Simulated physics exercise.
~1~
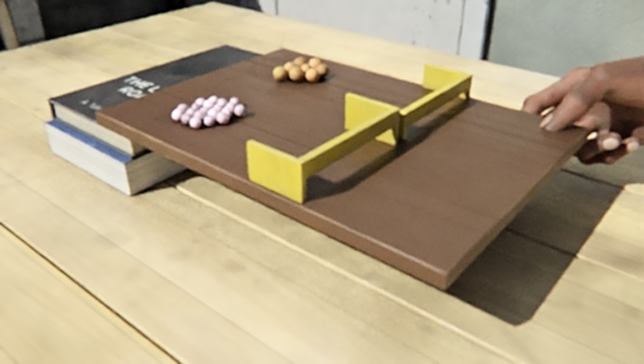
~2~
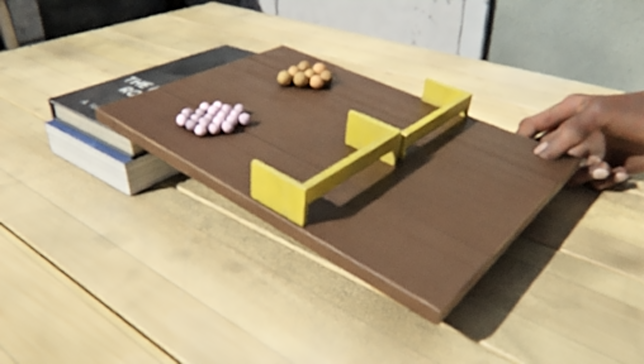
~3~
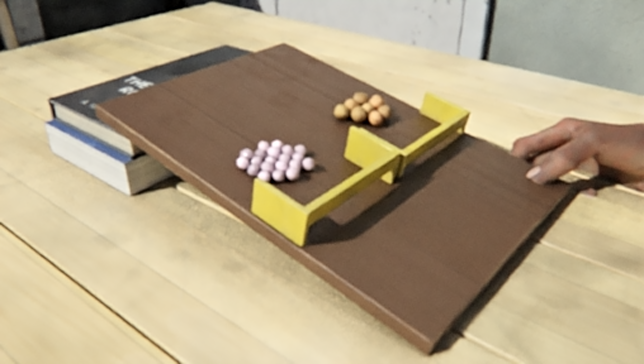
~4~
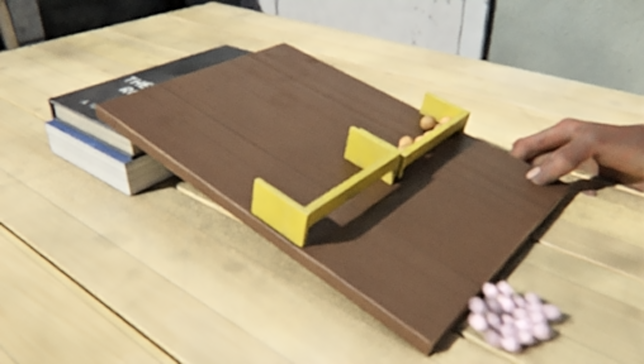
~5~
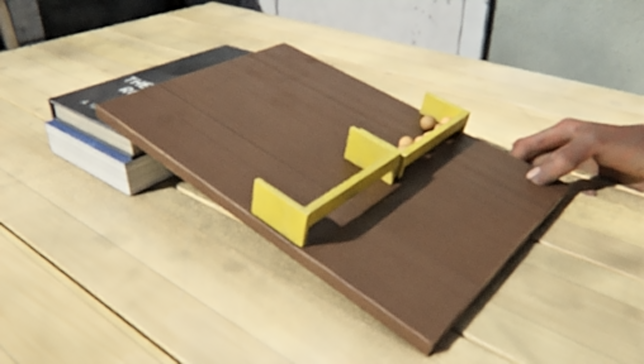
A brown board leans on two stacked books at the left of a pale wooden table, its right end held by a hand, seen from slightly above. Small pink pieces lie in a near cluster and orange ones in a far cluster, with a yellow gate across the path of each. The hand lowers its end toward the table, steepening the slope, and both clusters slide down toward the gates. The pink pieces pass the near gate and spill onto the table at lower right, while the orange ones stop at theirs. Finally, the pink pieces are out of view and orange ones remain behind the far gate.
